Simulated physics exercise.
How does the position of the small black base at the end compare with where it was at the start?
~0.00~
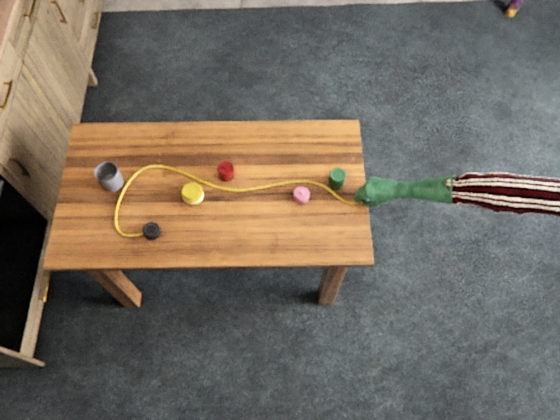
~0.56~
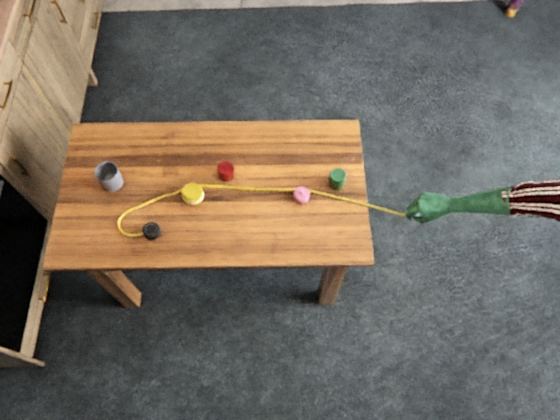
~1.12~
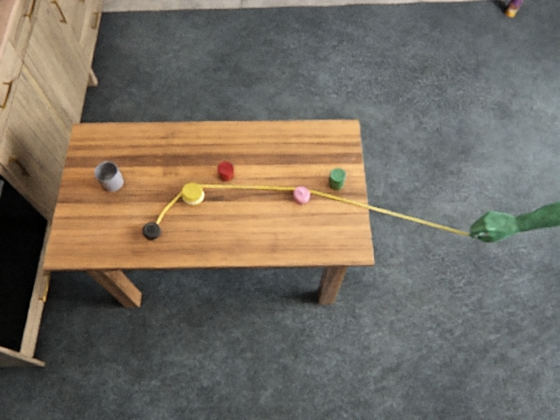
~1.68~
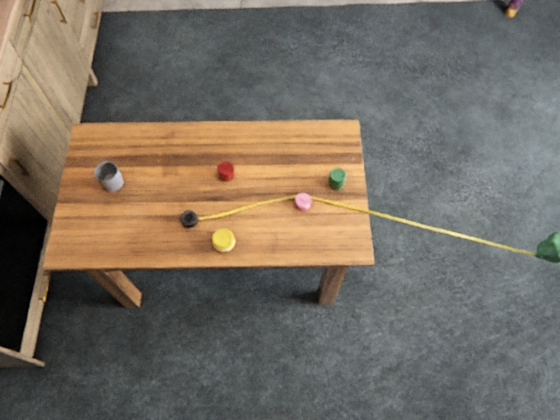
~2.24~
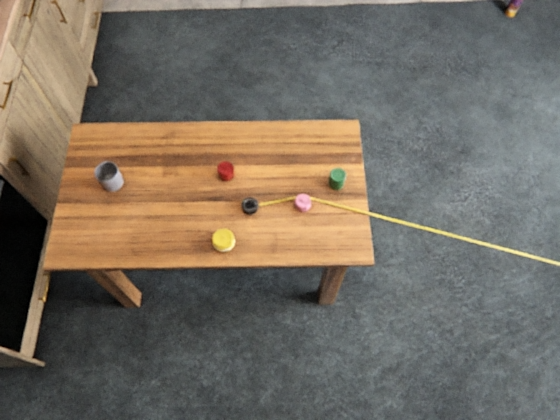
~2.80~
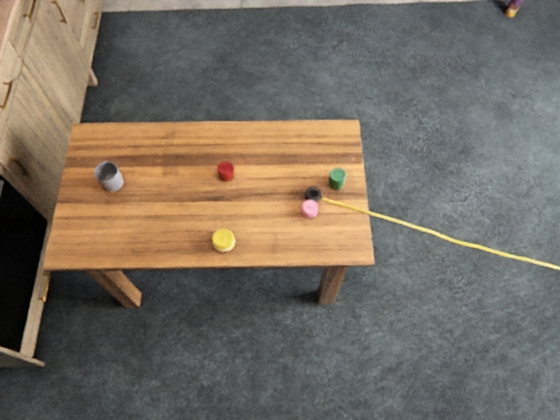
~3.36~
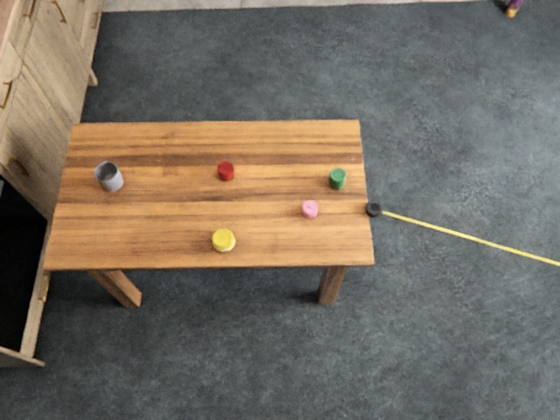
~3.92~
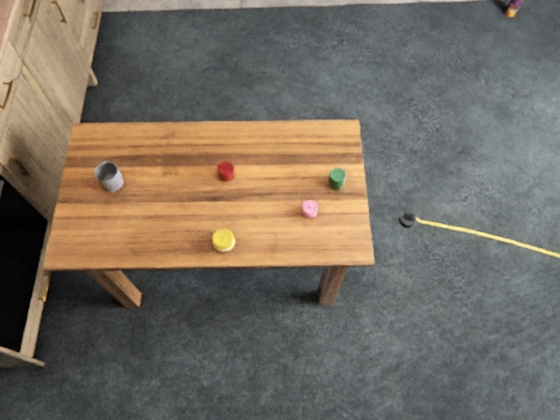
At the start it sits on the left part of the table, near the front edge. By the end it is off the tabletop, beyond the table's right edge.
